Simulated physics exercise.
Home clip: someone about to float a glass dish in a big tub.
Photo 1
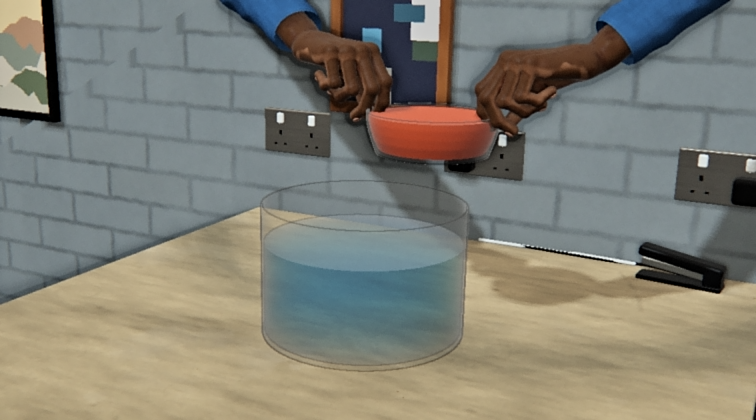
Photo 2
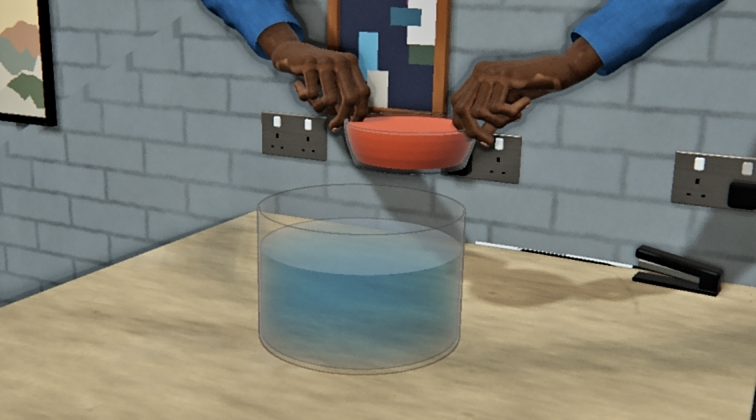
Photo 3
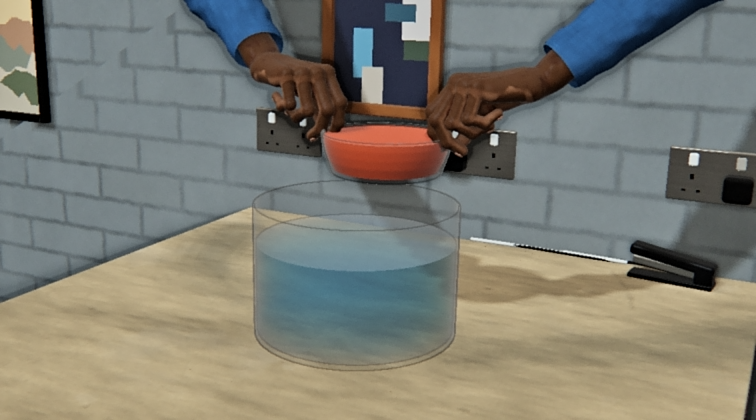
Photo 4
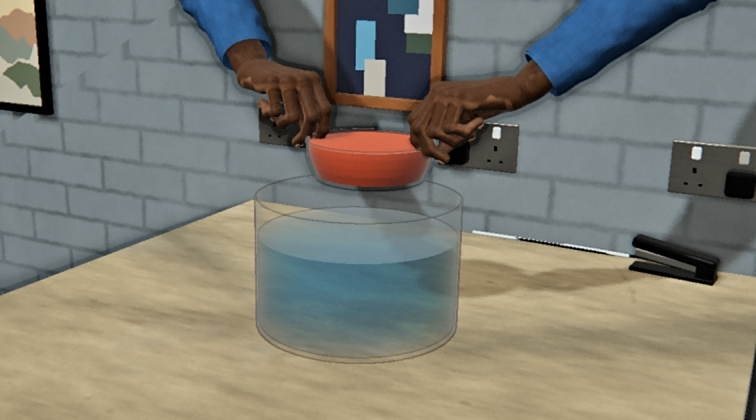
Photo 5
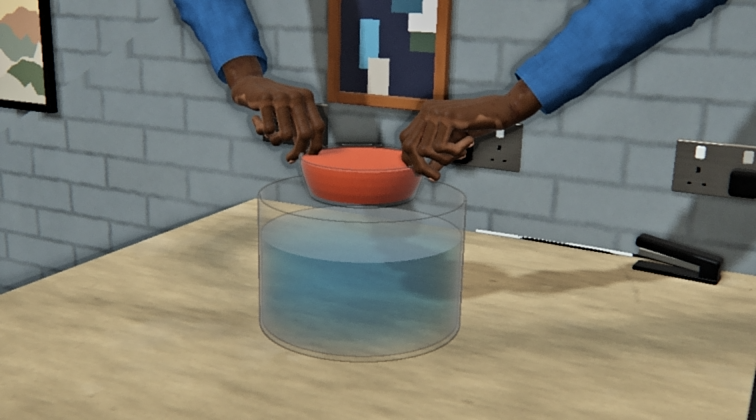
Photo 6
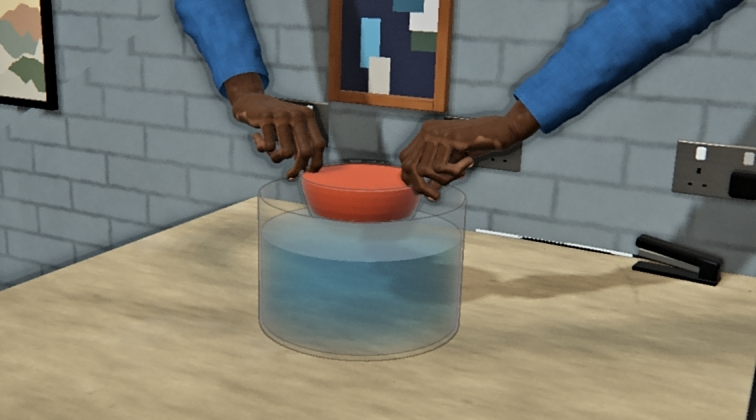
On a pale wooden tabletop against a grey-blue brick wall, the view is from the front and slightly above. A large clear tub of blue water stands in the middle, with sockets and framed art behind and a black stapler to the right. Two hands in blue sleeves carry a nearly full, red-looking glass dish leftward and down to just over the water, while the camera shifts very slightly.
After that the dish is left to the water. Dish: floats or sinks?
It fails to stay up.
Next, the dish dips into the water.
After that, water pours in over its rim.
Finally, the dish lies on the bottom.
